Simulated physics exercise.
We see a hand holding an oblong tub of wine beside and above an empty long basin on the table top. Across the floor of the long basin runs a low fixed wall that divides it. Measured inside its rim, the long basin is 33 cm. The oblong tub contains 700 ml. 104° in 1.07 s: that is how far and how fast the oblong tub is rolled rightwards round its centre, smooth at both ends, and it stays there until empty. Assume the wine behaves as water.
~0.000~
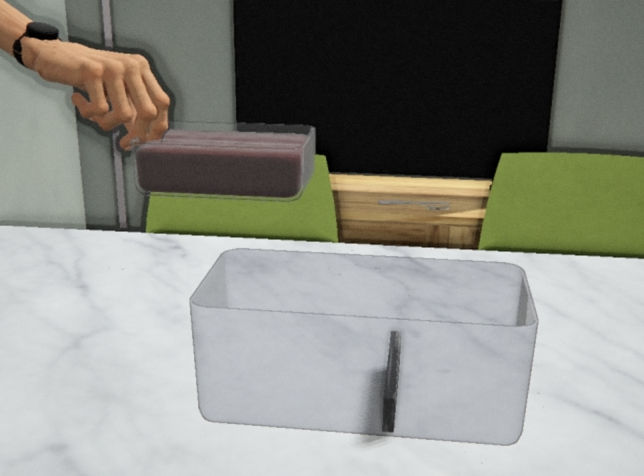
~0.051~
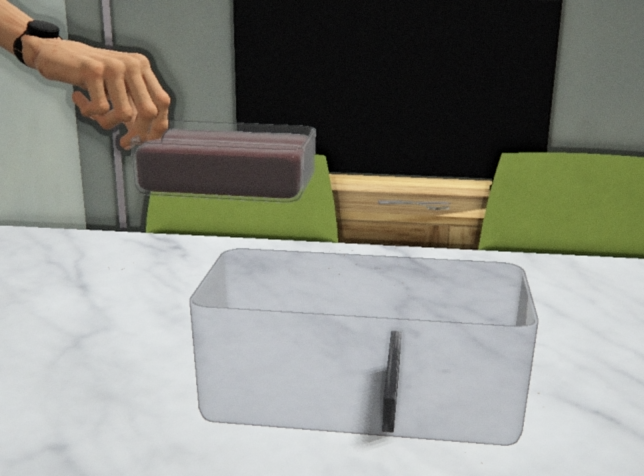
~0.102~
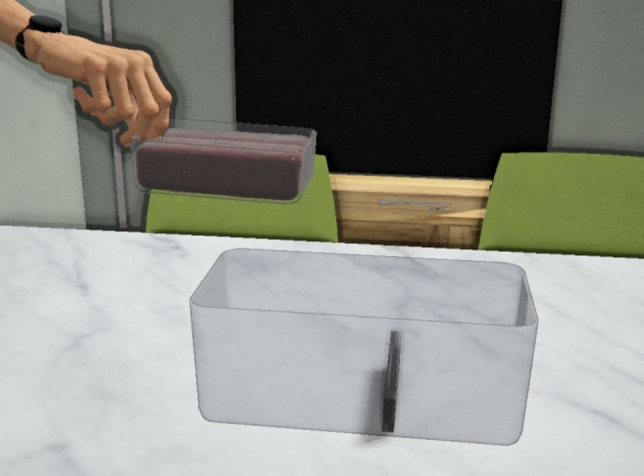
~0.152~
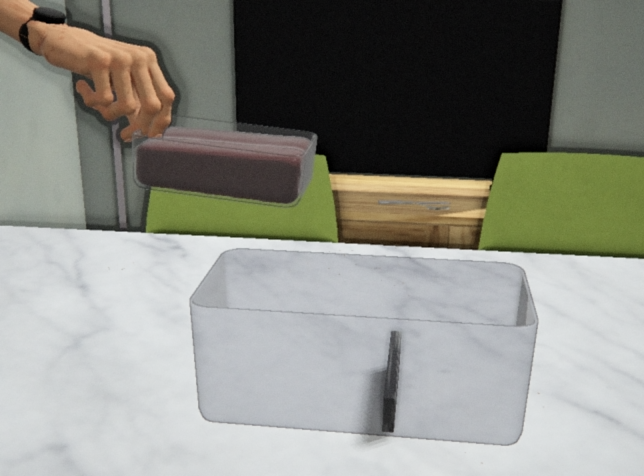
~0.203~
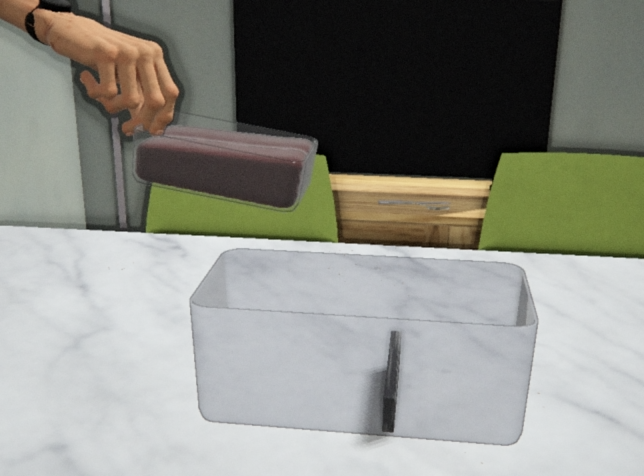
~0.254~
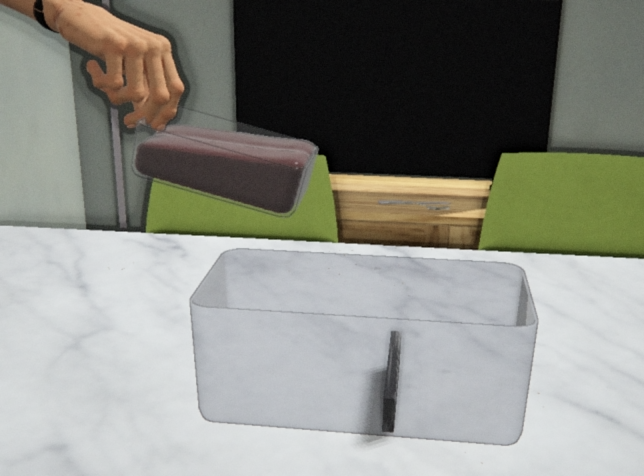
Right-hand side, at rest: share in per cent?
23 per cent.
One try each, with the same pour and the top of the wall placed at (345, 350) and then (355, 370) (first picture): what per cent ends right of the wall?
I'd say 75 percent on the first go, 65 percent on the next.
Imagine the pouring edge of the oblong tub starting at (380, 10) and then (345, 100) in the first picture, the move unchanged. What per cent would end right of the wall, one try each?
The first try gives around 70 percent, the second around 65 percent.
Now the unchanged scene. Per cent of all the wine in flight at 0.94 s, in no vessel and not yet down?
Some 3 % is up in the air.
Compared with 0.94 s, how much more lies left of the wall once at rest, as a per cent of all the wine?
It comes to some 5 per cent.
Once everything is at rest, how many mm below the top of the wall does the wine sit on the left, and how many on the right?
Noted: Left near 22 mm, right near 32 mm.
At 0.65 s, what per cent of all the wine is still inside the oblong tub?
Near 18 in a hundred.
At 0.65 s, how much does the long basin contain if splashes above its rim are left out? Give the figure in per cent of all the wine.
Around 40%.
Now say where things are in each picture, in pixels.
In the first frame, it leans 0°; its right rim is at (308, 139); the wine meets the walls at (150, 139) and (307, 144); the long basin's rim runs from (208, 276) to (530, 295); the wall's top is at (393, 363).
In the second frame, it leans 1°; its right rim is at (308, 140); the wine meets the walls at (150, 138) and (307, 145).
In the third frame, it leans 2°; its right rim is at (309, 143); the wine meets the walls at (151, 137) and (308, 146).
In the fourth frame, it leans 5°; its right rim is at (310, 147); the wine meets the walls at (151, 136) and (308, 148).
In the fifth frame, it leans 9°; its right rim is at (311, 152); the wine meets the walls at (152, 136) and (309, 149).
In the sixth frame, it leans 14°; its right rim is at (311, 160); the wine meets the walls at (152, 135) and (310, 152); 2 per cent is over the edge.
By 0.65 s the tilt is 69° and 19 per cent is still to pour, 31 is left of the wall and 9 right of it.
By 0.94 s the tilt is 100° and 4 per cent is still to pour, 69 is left of the wall and 22 right of it.
By 1.24 s the tilt is 104° and 0 per cent is still to pour, 74 is left of the wall and 22 right of it.
By 1.57 s the tilt is 104° and 0 per cent is still to pour, 74 is left of the wall and 23 right of it.
At rest 74 per cent lies left of the wall, 23 right of it and 3 outside.
